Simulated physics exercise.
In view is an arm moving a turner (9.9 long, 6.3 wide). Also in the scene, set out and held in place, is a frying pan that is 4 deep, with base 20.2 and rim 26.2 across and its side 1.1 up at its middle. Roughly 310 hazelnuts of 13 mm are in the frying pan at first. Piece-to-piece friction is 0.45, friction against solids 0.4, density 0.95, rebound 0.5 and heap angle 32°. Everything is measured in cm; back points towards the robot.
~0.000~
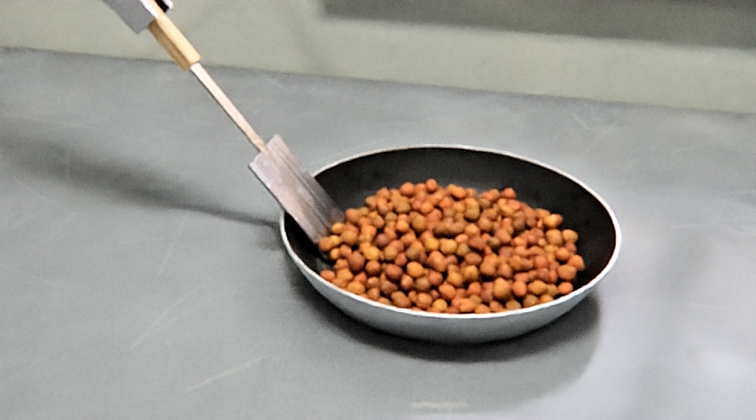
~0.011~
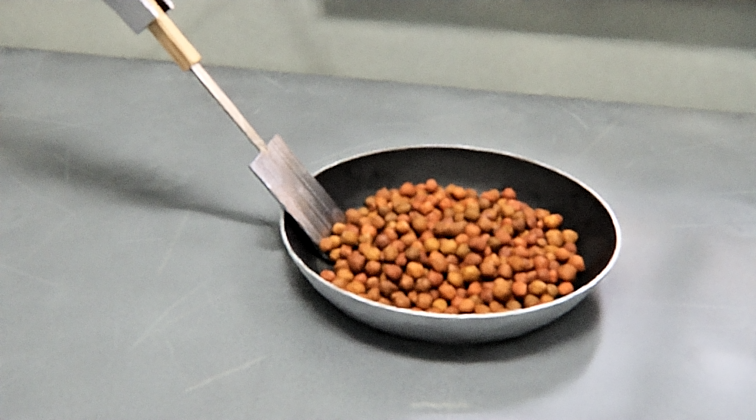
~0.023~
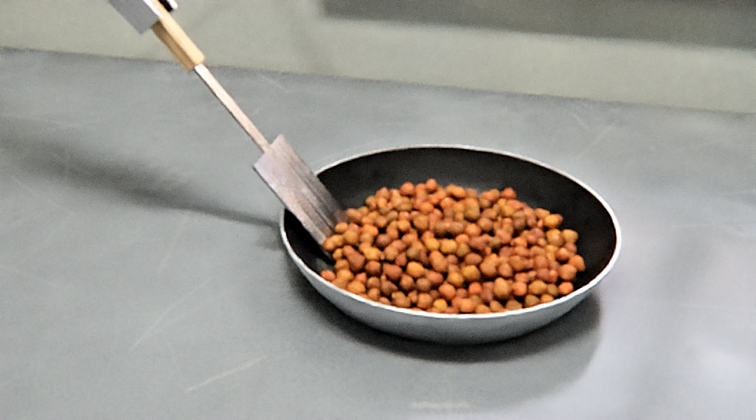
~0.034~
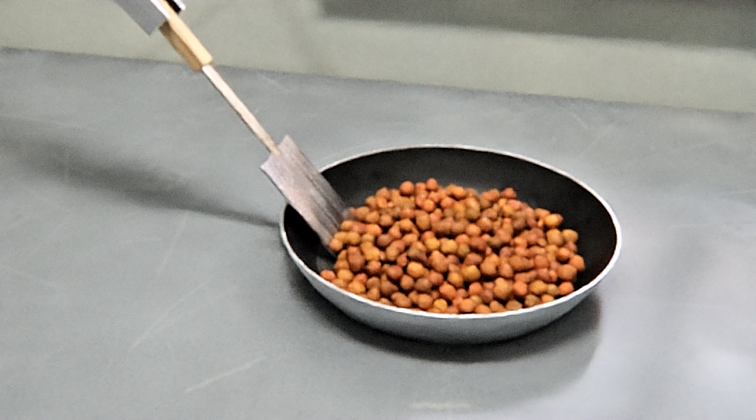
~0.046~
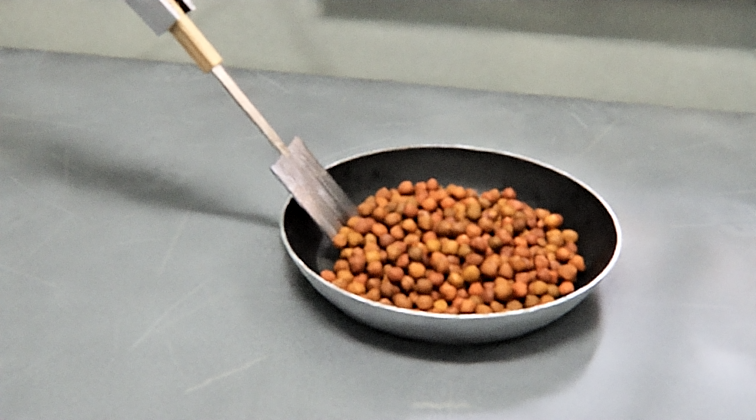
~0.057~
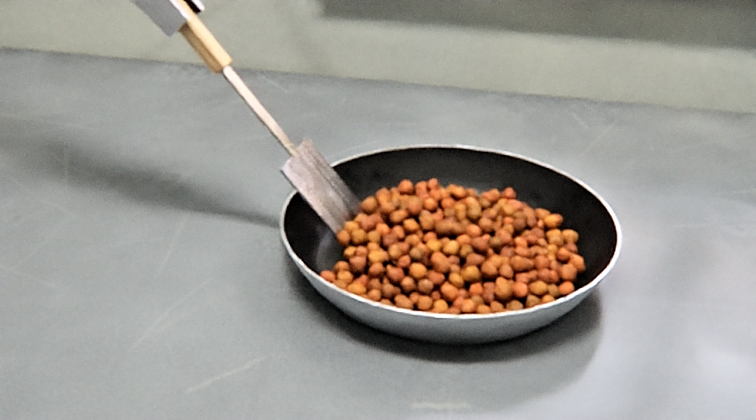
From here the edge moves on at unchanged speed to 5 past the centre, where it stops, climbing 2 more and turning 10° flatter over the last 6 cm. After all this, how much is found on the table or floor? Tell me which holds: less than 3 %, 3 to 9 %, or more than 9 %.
Less than 3 % holds.
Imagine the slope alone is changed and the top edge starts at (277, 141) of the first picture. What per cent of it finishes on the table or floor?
0 percent or thereabouts.
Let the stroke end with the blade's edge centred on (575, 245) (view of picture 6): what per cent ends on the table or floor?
Around 15 percent.
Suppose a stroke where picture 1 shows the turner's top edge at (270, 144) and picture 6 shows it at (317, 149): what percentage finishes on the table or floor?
Roughly 5 %.
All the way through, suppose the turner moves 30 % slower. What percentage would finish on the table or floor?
About 0 %.
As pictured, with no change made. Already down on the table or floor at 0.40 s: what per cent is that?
Estimate: About 0 percent.
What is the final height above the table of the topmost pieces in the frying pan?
It reaches roughly 5.0 cm.
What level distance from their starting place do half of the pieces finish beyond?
About 2 cm.
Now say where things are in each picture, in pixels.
In the first frame, the turner top edge at (263, 149), sloping 51°; upper third of the load around (441, 234), from x 325 to 575, top at y 185; 314 in the frying pan.
In the second frame, the turner top edge at (263, 149), sloping 51°; upper third of the load around (440, 233), from x 325 to 575, top at y 185.
In the third frame, the turner top edge at (267, 150), sloping 51°; upper third of the load around (440, 233), from x 330 to 575, top at y 185.
In the fourth frame, the turner top edge at (274, 151), sloping 51°; upper third of the load around (439, 233), from x 330 to 575, top at y 185.
In the fifth frame, the turner top edge at (284, 152), sloping 51°; upper third of the load around (435, 231), from x 330 to 575, top at y 185.
In the sixth frame, the turner top edge at (294, 153), sloping 51°; upper third of the load around (432, 231), from x 330 to 575, top at y 185; 314 in the frying pan.
After 0.11 s, sloping 51°, highest piece 6 above the table; 314 in the frying pan.
After 0.17 s, sloping 47°, highest piece 6 above the table; 314 in the frying pan.
After 0.40 s, sloping 41°, highest piece 5 above the table; 312 in the frying pan, 1 on the table or floor, 1 on the blade or in flight.
After 1.45 s, sloping 41°, highest piece 4 above the table; 312 in the frying pan, 2 on the table or floor.
In the end, 312 in the frying pan, 2 on the table or floor. That is 1 % on the table or floor.
